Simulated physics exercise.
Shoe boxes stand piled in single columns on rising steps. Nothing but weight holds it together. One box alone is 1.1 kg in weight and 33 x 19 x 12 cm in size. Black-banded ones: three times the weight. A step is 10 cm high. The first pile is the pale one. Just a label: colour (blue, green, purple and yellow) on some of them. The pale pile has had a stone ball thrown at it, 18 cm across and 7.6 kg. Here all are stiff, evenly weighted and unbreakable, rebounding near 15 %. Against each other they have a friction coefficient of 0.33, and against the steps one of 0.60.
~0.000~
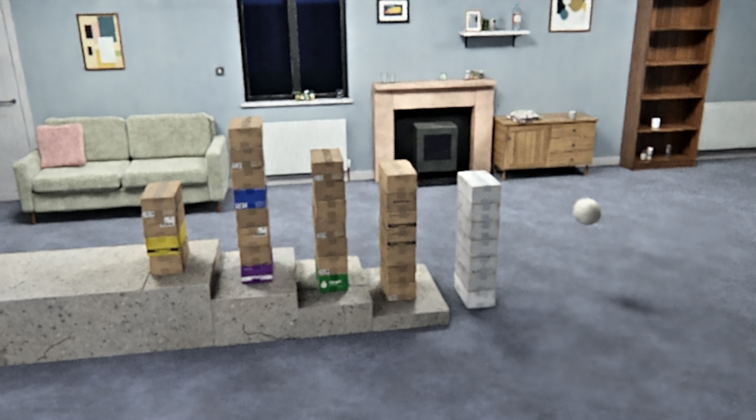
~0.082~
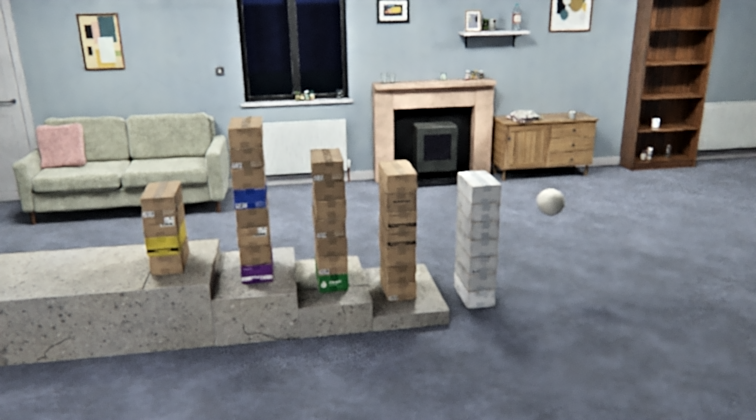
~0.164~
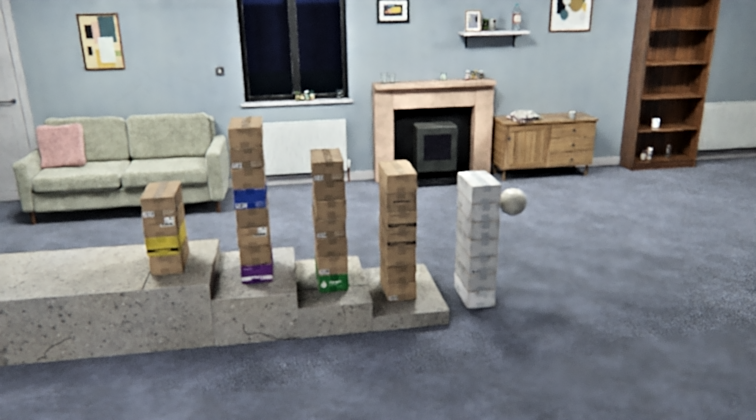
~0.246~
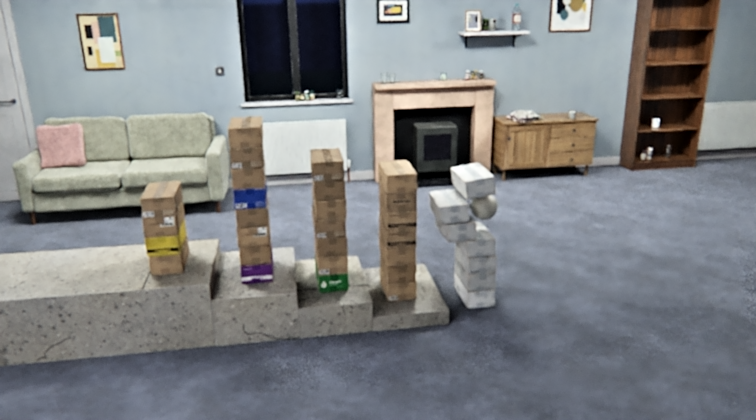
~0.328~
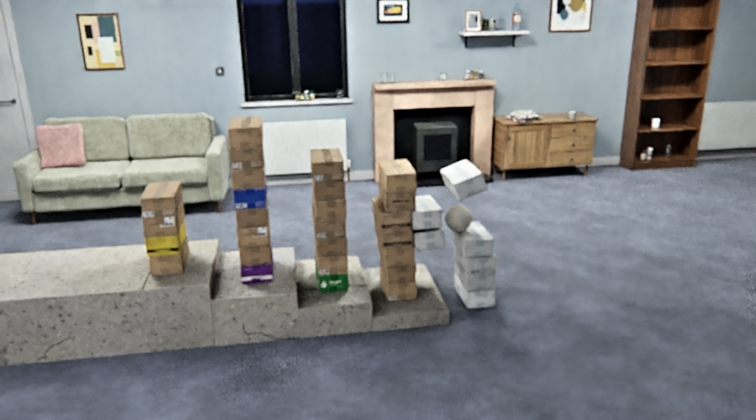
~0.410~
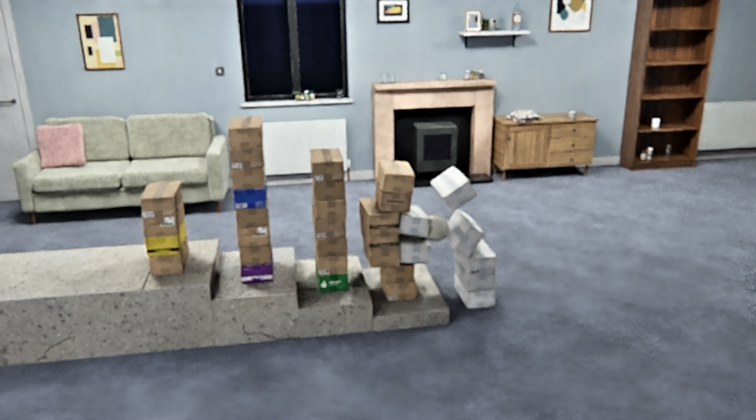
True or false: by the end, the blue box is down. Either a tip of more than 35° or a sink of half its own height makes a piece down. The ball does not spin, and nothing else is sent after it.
True.
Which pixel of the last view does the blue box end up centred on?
Near (143, 232).
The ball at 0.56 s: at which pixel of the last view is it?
Check around pixel (415, 244).
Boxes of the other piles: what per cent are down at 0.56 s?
10 %.
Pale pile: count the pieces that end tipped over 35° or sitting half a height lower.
The answer is 6 of the pale ones.
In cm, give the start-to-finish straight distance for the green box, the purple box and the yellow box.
Net displacement, roughly: Green ~ 0 cm, purple ~ 10 cm, yellow ~ 25 cm.
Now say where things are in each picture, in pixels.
In the first frame (we follow the side turned to the camera), ball (587, 212) 62 cm from contact, 3.6 m/s; blue box (250, 199); purple box (257, 274); yellow box (162, 246); no other piece has moved.
In the second frame, ball (551, 203) 35 cm from contact, 3.3 m/s; blue box (250, 199).
In the third frame, ball (513, 202) 8 cm from contact, 3.3 m/s; blue box (250, 199).
In the fourth frame, ball (484, 206) after contact, 2.1 m/s; blue box (250, 199); no other piece has moved.
In the fifth frame, ball (458, 218) after contact, 2.3 m/s; blue box (250, 199); 3 stirred so far.
In the sixth frame, ball (436, 228) after contact, 1.8 m/s; blue box (250, 199); purple box (257, 274); green box (334, 283); steepest lean 7°, the box at (399, 184); 6 stirred so far.
Around 0.56 s, 4 of the pale pile down; 2 of the 26 other boxes down; blue box unmoved.
Around 1.92 s, 4 of the pale pile down; 15 of the 26 other boxes down; blue box tipped 35°, 59 mm lower; purple box tipped 35°.
Around 2.56 s, 4 of the pale pile down; 19 of the 26 other boxes down; blue box on its side; yellow box on its side.
Finally (4.0 s), 6 of the pale pile down; 19 of the 26 other boxes down; blue box on its side; yellow box on its side; purple box tipped 41°. Seen by the last camera, middles, blue box near (143, 232), yellow box near (126, 253).
